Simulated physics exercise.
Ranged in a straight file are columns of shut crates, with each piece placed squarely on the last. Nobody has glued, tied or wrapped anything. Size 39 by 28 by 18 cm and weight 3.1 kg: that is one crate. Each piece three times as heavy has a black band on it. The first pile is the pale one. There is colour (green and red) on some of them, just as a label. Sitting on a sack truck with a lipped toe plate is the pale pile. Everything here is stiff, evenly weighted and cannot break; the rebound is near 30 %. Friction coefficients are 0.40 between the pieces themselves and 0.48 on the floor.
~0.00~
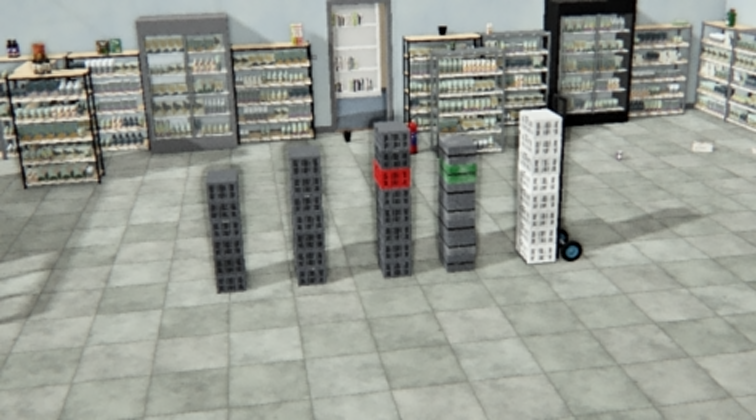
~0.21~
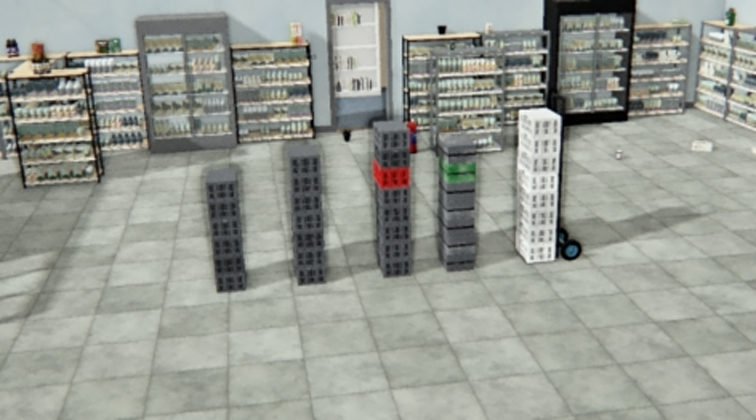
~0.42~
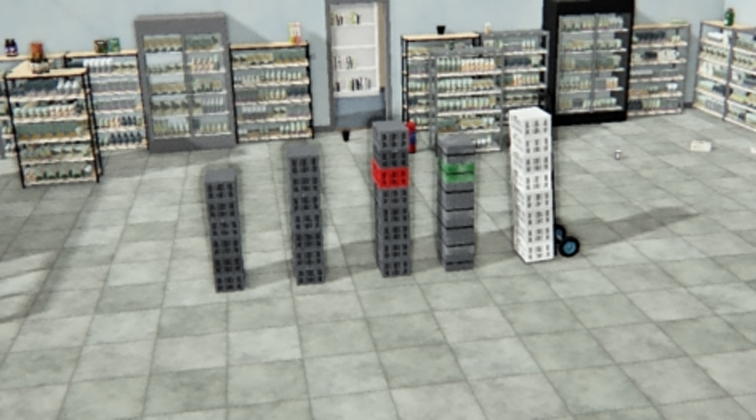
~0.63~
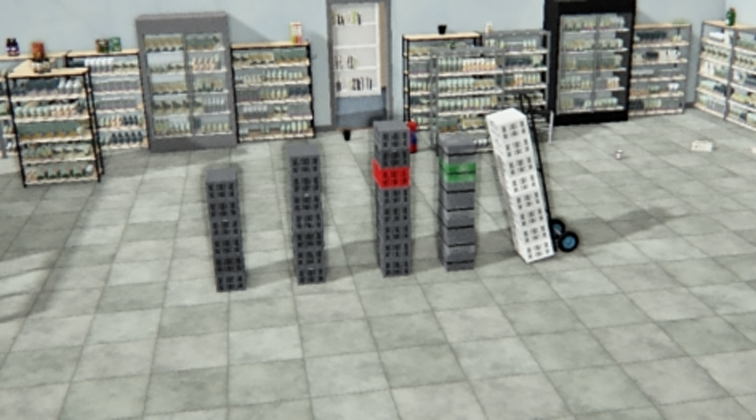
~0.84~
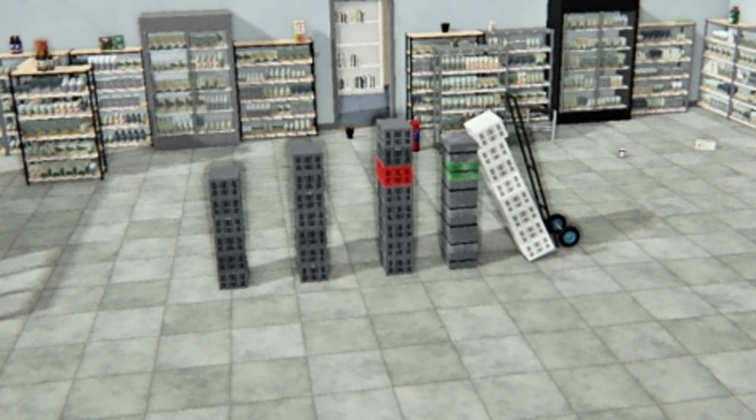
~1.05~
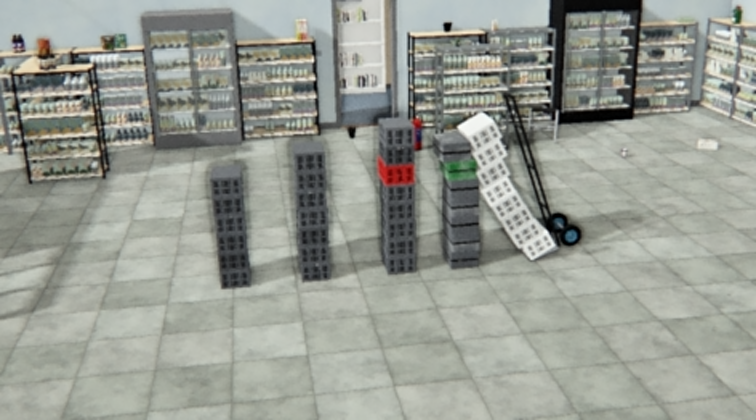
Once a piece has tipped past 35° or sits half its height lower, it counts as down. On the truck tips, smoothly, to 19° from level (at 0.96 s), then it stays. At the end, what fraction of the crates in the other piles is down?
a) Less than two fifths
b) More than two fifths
(a) Less than two fifths.
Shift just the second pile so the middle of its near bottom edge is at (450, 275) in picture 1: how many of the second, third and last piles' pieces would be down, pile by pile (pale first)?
You'd end with the second pile at 7, the third at 8 and the last at 5 down.
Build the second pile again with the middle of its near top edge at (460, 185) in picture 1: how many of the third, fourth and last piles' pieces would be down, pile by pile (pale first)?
Result: Third pile 0, fourth pile 0, last pile 0.
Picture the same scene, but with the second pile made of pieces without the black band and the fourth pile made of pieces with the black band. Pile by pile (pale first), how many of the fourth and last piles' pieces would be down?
Counts down - fourth: 7; last: 5.
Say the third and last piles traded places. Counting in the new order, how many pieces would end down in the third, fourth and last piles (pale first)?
In that case third 0, fourth 0, last 0.
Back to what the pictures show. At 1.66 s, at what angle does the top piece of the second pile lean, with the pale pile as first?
It tilts close to 0 degrees.
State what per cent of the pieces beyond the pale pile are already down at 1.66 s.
By that time it is 0 percent.
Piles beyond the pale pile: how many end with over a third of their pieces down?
Summing them, I get 0 in all.
Around 1.12 s, 0 of the pale pile down; none of the 28 other crates down, 3 disturbed; green crate displaced 52 mm.
Around 1.66 s, 0 of the pale pile down; none of the 28 other crates down, 2 disturbed; green crate displaced 50 mm.
Finally (2.2 s), 0 of the pale pile down; none of the 28 other crates down, 2 disturbed; green crate displaced 41 mm; red crate unmoved. That is 0 per cent. Seen by the last camera, middles, green crate near (458, 165), red crate near (396, 169).
